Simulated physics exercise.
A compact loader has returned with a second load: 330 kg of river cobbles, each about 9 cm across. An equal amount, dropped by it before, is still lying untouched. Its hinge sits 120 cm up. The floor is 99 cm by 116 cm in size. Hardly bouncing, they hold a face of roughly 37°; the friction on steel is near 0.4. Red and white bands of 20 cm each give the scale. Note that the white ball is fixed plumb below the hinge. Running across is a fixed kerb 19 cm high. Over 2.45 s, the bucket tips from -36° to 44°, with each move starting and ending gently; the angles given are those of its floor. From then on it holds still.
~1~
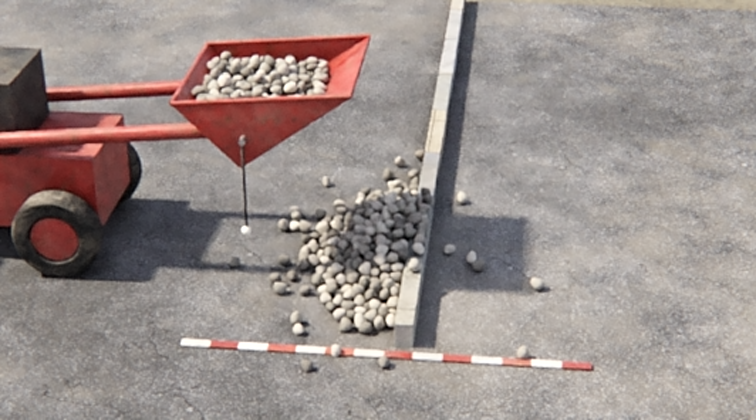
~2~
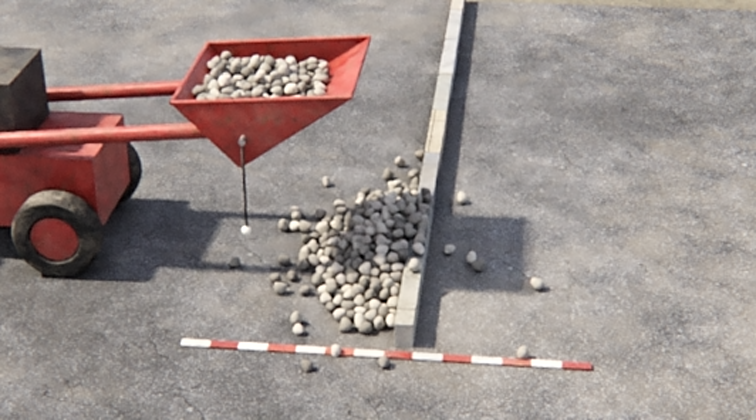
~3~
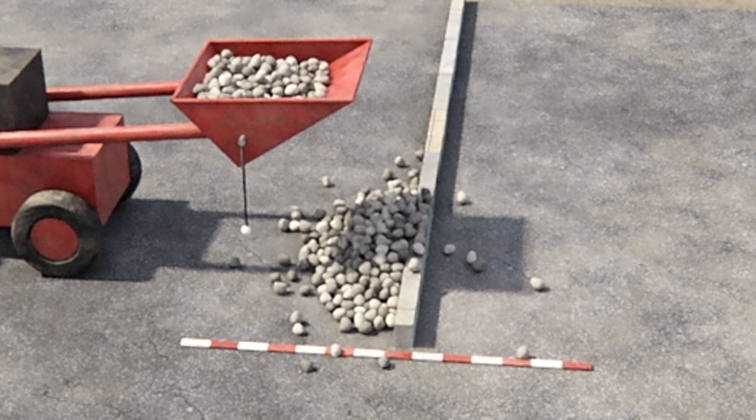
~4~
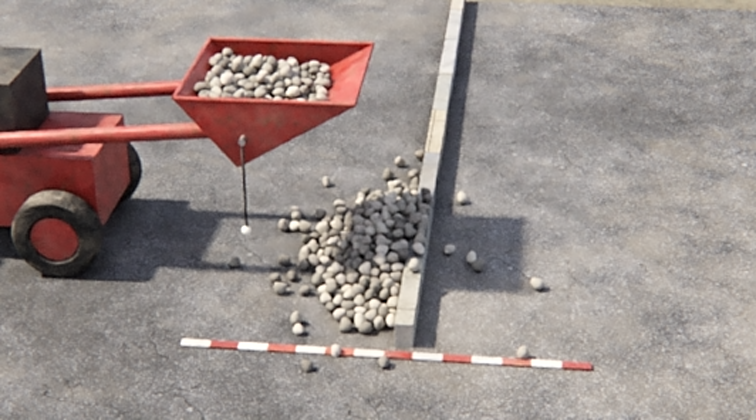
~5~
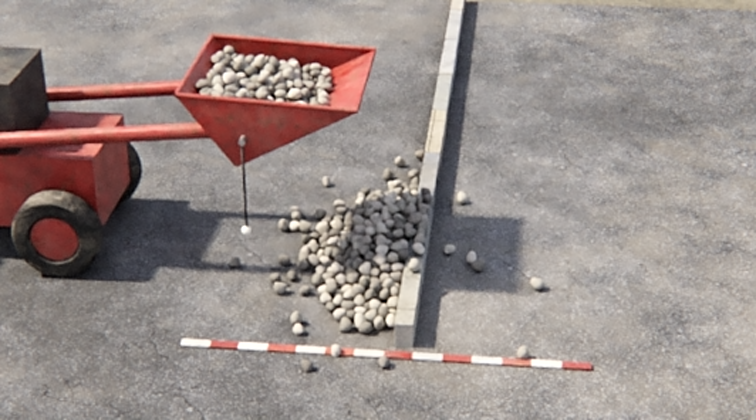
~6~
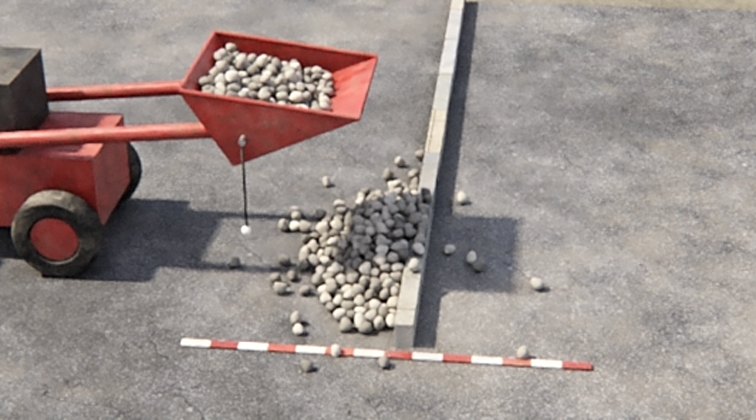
A red bucket full of rounded stones tilts slightly clockwise above a stone pile beside a kerb.
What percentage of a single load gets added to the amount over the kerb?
3 %.
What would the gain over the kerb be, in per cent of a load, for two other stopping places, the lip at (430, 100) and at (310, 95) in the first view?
Close to 95 per cent, followed by close to 0 per cent.
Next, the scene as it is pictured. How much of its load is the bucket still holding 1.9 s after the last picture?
Some 0 %, roughly, is held.
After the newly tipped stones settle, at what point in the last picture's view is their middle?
Around (358, 231).
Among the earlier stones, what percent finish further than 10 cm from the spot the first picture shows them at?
Close to 10 in a hundred of them.
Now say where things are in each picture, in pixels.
In the first frame, the bucket is at -36°, its lip at (351, 96); the top of the load is at (262, 66). The earlier load is highest near (398, 219), 27 cm above ground level, 98 % on this side of the kerb, 2 % over the kerb.
In the second frame, the bucket is at -35°, its lip at (352, 97); the top of the load is at (256, 67).
The third frame shows lip at (353, 100), floor tilted -34°, highest stones at (257, 67).
The fourth frame shows lip at (355, 105), floor tilted -31°, highest stones at (252, 66).
In the fifth frame, the bucket is at -28°, its lip at (357, 111); the top of the load is at (247, 64).
In the sixth frame, the bucket is at -24°, its lip at (360, 119); the top of the load is at (234, 59).
Then, 1.2 s after the last picture the floor is at 32°; in per cent of one load, 95 in the bucket, 103 on this side of the kerb, 2 over the kerb; the foremost stones are at (470, 254).
Then, 1.9 s after the last picture the floor is at 44°; in per cent of one load, 2 in the bucket, 195 on this side of the kerb, 3 over the kerb; the foremost stones are at (486, 264).
Then, 2.3 s after the last picture the floor is at 44°; in per cent of one load, 0 in the bucket, 195 on this side of the kerb, 5 over the kerb; the foremost stones are at (504, 267).
Then, 4.9 s after the last picture the floor is at 44°; in per cent of one load, 0 in the bucket, 195 on this side of the kerb, 5 over the kerb; the foremost stones are at (513, 261). Net gain over the kerb, 3.
